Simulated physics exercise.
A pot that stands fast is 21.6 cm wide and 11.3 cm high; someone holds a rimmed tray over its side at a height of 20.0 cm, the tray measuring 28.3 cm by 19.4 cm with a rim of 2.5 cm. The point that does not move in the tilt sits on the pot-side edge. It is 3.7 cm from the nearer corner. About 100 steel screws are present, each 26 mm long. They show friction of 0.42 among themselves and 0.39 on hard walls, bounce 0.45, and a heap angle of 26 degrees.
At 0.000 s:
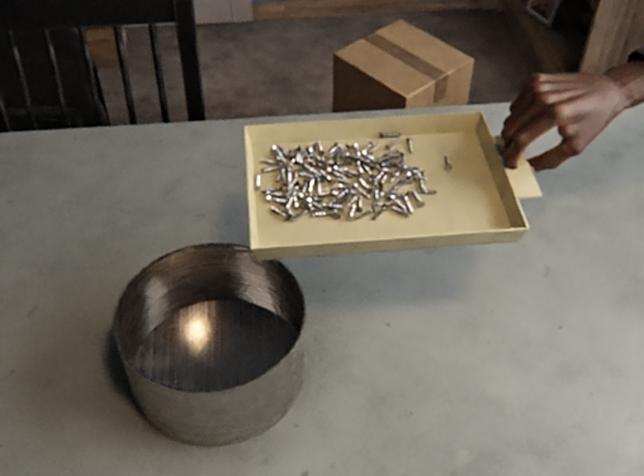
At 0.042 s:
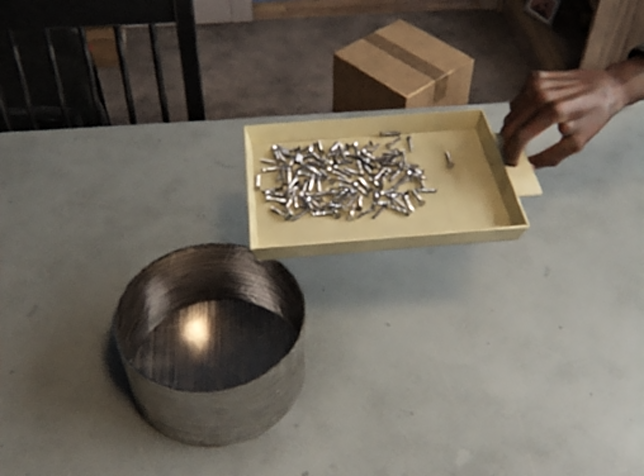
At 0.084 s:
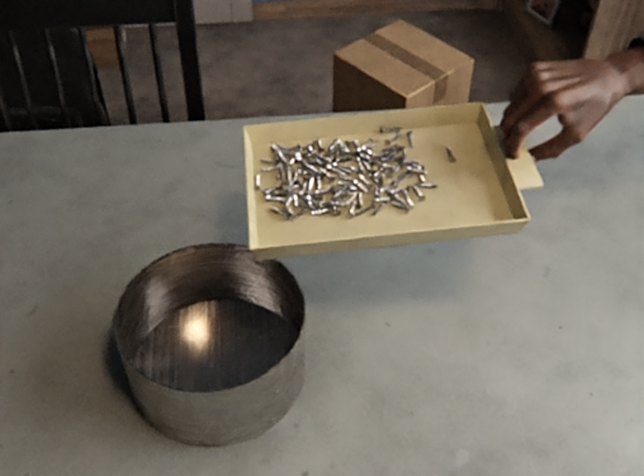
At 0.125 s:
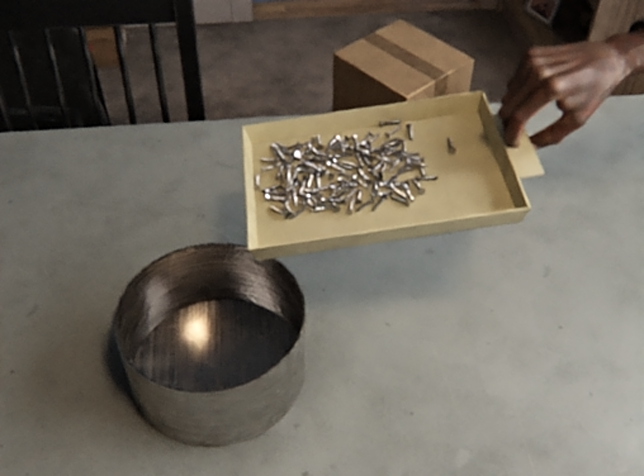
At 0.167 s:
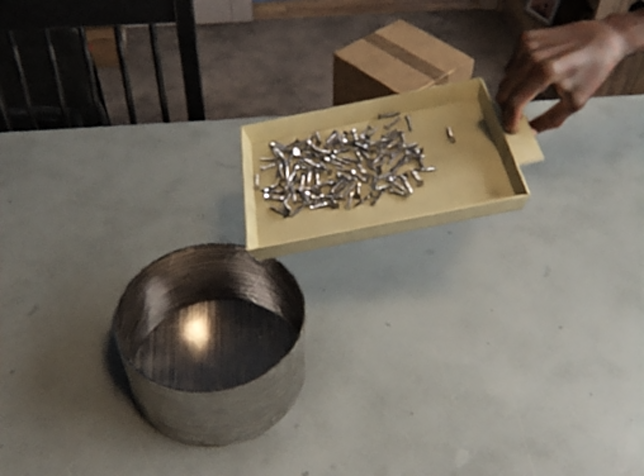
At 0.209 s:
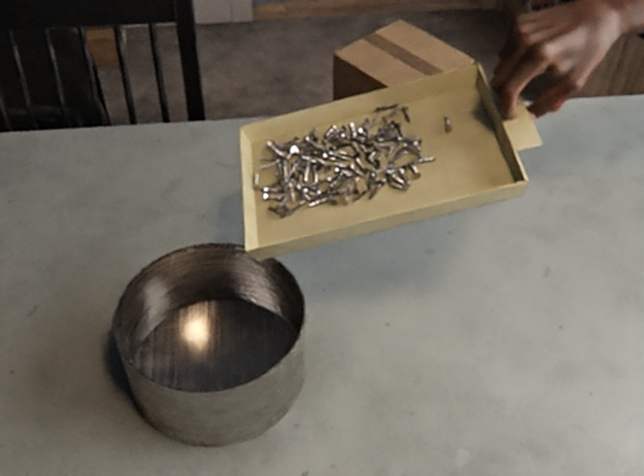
A hand tilts a cream tray of small metal screws down leftward beside a round pot.
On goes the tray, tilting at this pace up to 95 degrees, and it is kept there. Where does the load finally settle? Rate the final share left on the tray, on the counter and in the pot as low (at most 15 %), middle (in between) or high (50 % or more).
Tray - low; counter - middle; pot - high.
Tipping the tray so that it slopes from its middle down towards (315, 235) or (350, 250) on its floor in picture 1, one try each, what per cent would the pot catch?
Estimate: Some 100 % and some 70 % respectively.
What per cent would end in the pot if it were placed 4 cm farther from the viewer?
Share in pot: Approx. 75 %.
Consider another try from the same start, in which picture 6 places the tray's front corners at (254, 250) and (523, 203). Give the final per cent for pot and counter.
Per cent by place - pot 100, counter 0.
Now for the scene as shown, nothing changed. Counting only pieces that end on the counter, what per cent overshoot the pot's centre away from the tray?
70 per cent.
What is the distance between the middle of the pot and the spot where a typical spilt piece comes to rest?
Roughly 18 centimetres.
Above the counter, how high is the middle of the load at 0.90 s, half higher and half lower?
Some 22 cm above the counter.
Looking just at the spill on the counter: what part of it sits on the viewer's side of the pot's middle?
About 0 per cent.
After 0.62 s, tilt 53 degrees; the tray holds 100 %, the pot 0 %.
Then, at 0.90 s, tilt 79 degrees; the tray holds 90 %, the pot 5 %.
After 1.28 s, tilt 95 degrees; the tray holds 10 %, the pot 40 %.
By 2.5 s all is still; tray 0 %, counter 40 %, pot 60 %.
